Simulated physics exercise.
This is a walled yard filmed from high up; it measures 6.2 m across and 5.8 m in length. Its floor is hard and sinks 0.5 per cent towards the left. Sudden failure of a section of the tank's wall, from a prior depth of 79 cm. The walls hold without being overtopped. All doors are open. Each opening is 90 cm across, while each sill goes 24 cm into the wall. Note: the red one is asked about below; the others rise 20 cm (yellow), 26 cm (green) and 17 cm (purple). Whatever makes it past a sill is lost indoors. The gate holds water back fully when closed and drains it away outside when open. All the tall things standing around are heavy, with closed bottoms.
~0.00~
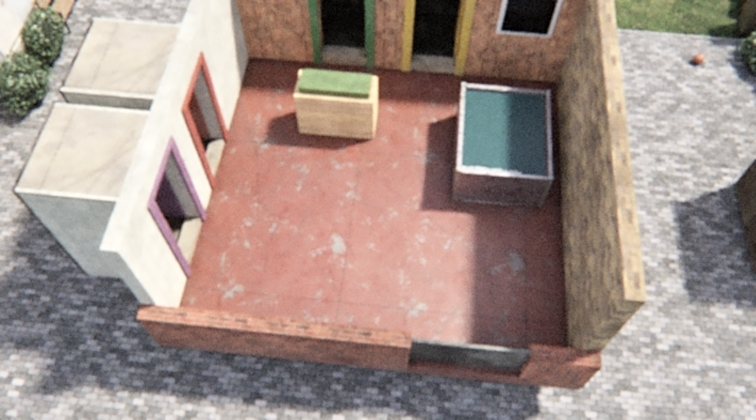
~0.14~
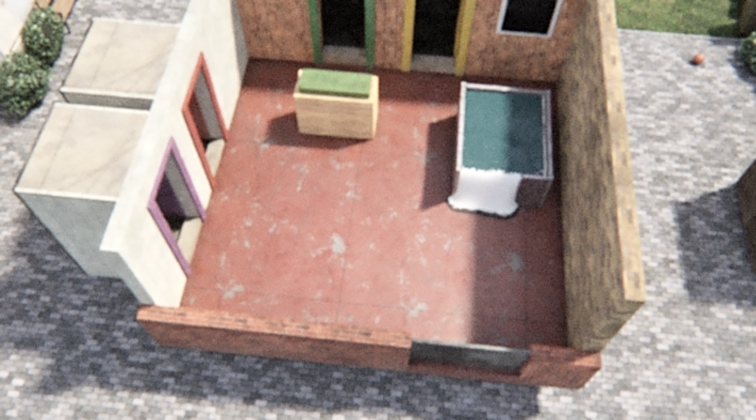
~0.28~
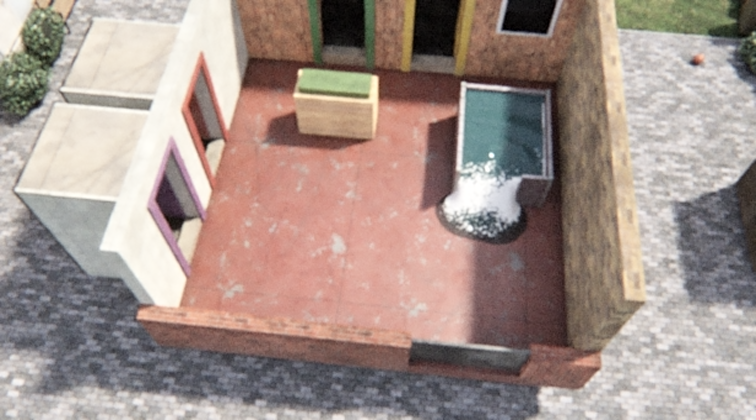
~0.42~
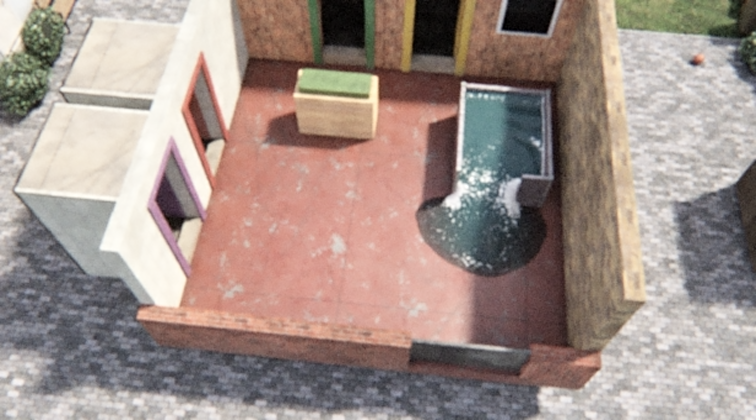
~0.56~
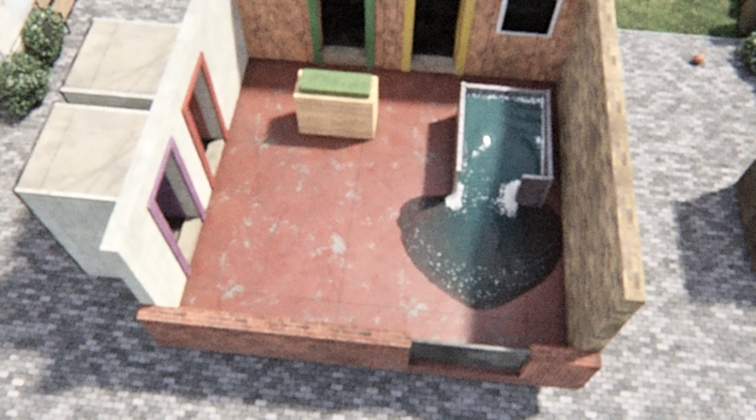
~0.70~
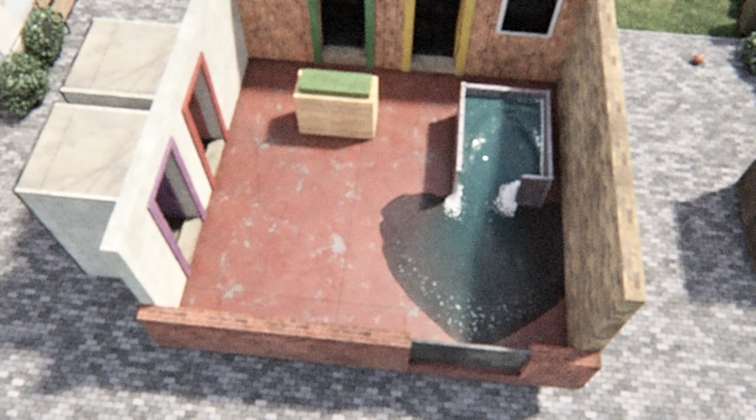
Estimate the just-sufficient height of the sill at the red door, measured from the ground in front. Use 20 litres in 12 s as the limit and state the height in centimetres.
I would say 5 cm.
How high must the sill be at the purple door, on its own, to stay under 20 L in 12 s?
Purple door, minimum about 13.5 cm.
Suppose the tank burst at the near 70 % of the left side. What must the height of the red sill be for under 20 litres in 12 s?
A minimum of about 26 cm.
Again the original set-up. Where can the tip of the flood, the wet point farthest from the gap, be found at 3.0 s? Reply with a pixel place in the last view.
Lab note: Front tip approx. (174, 325).
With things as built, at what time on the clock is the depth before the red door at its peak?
The level tops out near 5.5 seconds.
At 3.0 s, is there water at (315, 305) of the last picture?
At that moment it's submerged.
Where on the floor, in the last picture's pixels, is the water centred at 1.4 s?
Around (481, 214).
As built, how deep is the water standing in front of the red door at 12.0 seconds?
Roughly 7.0 cm deep.
After 1.4 s water covers 30 % of the floor, deepest (40 cm) near (553, 365); it has not reached the red door.
After 3.0 s water covers 40 % of the floor, deepest (30 cm) near (185, 327); it has not reached the red door.
After 12.0 s water covers 100 % of the floor, deepest (10 cm) near (230, 128); 7 cm at the red door, 0 litres in over its 11 cm sill.
At the red door as built, the water arrived by 3.6 s and peaked near 9 cm at 5.6 s.
Run again over the same 12 s with other heights there, 24 litres in over 4.5 cm, 10 litres over 6 cm. The limit of 20 litres is kept from about 5 cm up.
